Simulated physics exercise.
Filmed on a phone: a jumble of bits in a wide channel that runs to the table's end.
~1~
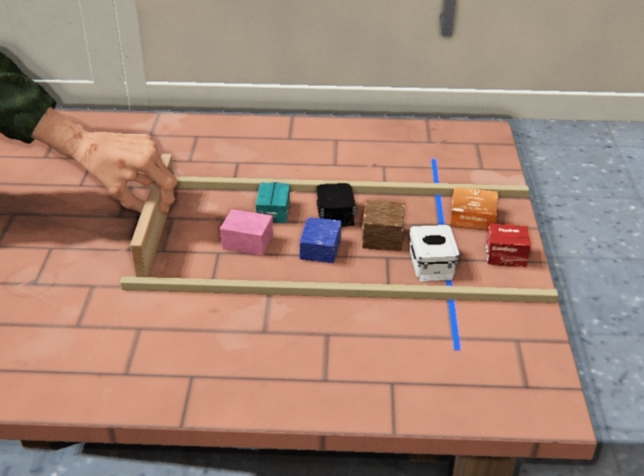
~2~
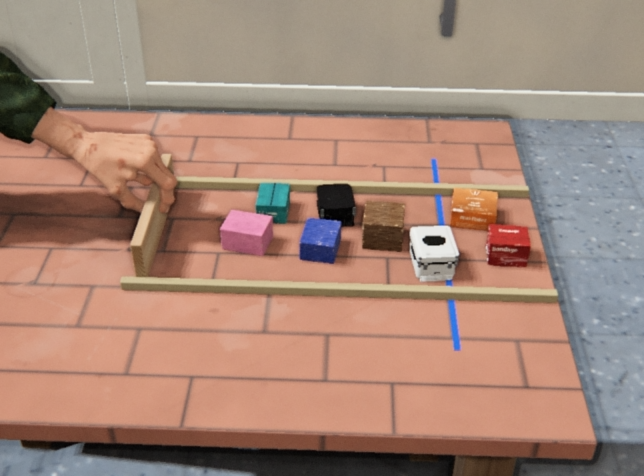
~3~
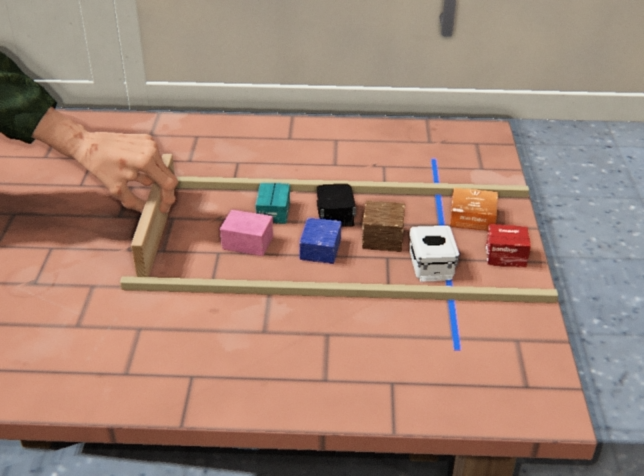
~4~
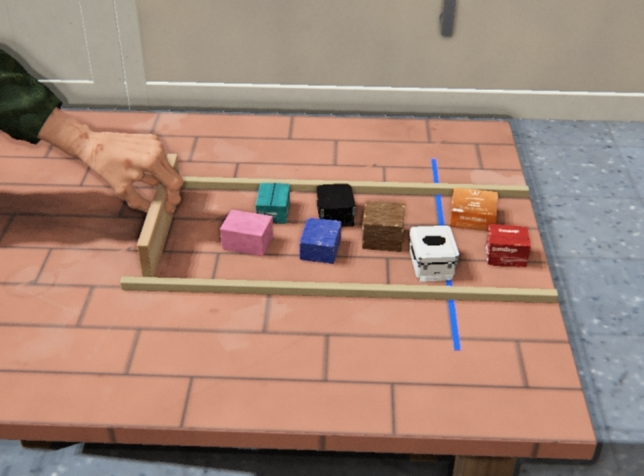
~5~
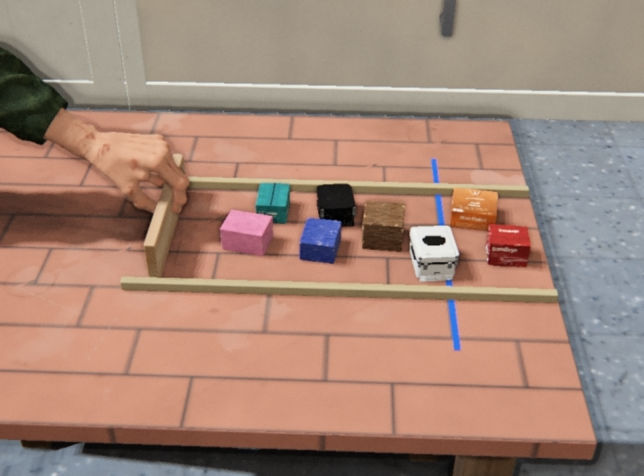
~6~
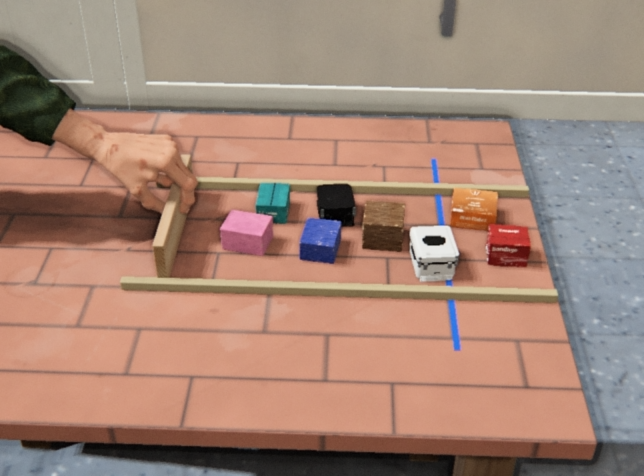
In this clip, a hand holds a wooden board upright at the left of a channel between two wooden strips, then slides it slightly right toward scattered coloured blocks, which stay still, the white one beside a blue tape line.
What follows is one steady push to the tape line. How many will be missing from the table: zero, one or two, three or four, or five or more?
In the end the number that fall off is one or two.
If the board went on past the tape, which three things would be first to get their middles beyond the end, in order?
Earliest first: The red box, the brown block, the orange box.
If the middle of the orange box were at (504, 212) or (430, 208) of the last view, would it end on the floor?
In that order, it comes down; is kept.
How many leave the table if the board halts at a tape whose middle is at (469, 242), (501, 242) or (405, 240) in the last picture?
It would be 3, 5 and 0.
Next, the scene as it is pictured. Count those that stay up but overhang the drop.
Overhanging: 2.
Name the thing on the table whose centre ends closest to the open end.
Foremost is the brown block.
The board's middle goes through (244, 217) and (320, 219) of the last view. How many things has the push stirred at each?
At the one place 1, at the other 6.
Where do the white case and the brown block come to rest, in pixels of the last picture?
The white case at (498, 269), the brown block at (542, 229).
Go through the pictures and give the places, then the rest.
In the first picture, red box (508, 245); orange box (474, 209); white case (433, 252); board (155, 214); tape (444, 241).
In the second picture, orange box (474, 209); blue block (321, 241).
In the third picture, white case (433, 253); pink block (247, 233).
In the fourth picture, red box (508, 245); black case (336, 206).
In the fifth picture, orange box (474, 209); turquoise box (273, 203).
In the sixth picture, red box (508, 245); orange box (474, 209); white case (433, 253); board (175, 215); tape (444, 241).
Soon after, none off yet; red box at rest near (508, 245); orange box at rest near (474, 209); white case at rest near (434, 253).
At rest, the number that fall off is one or two; fallen, red box.
